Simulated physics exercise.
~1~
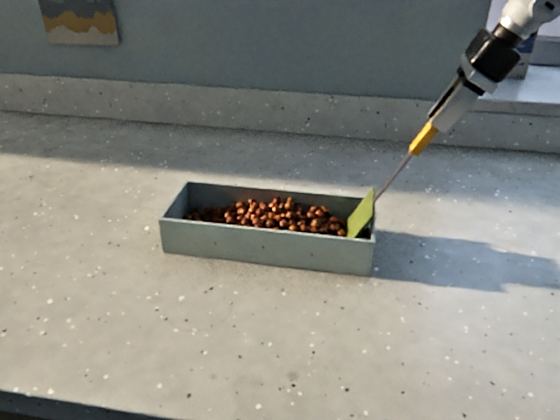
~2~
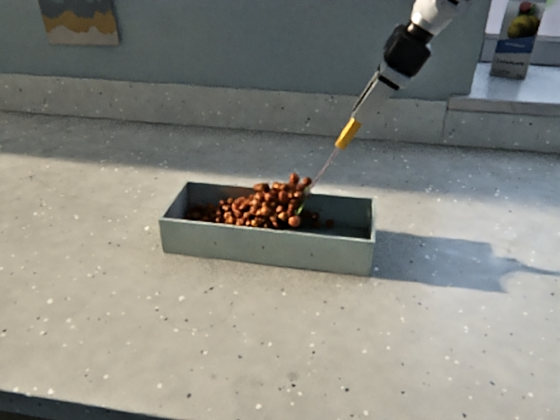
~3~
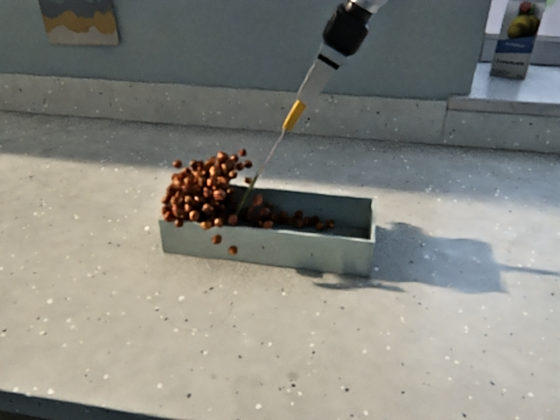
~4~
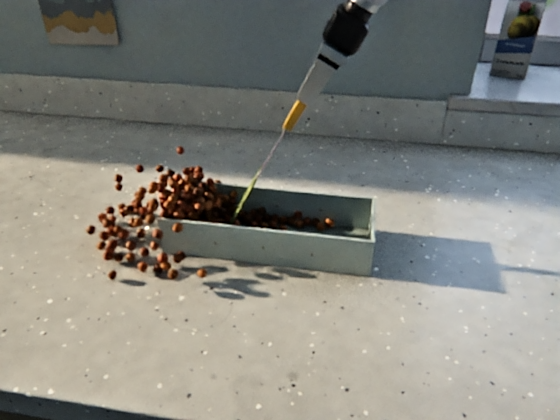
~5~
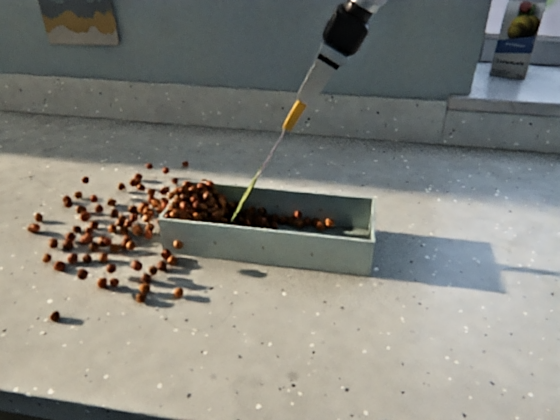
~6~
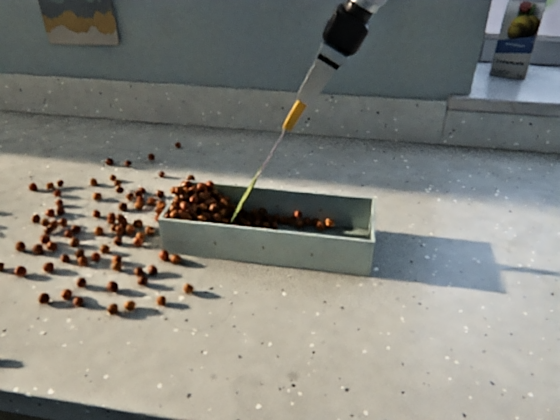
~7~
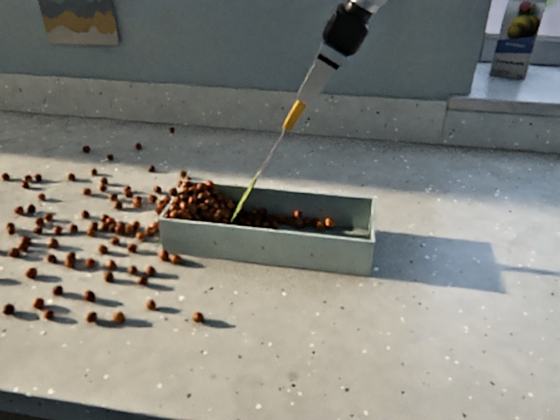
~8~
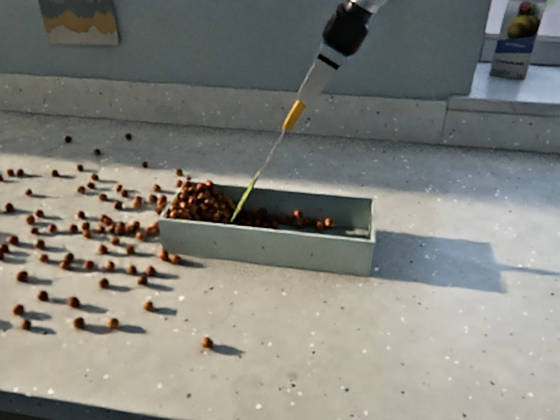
A robot arm sweeps a spatula left through a tray of hazelnuts, flinging some over the end and scattering them across the table.
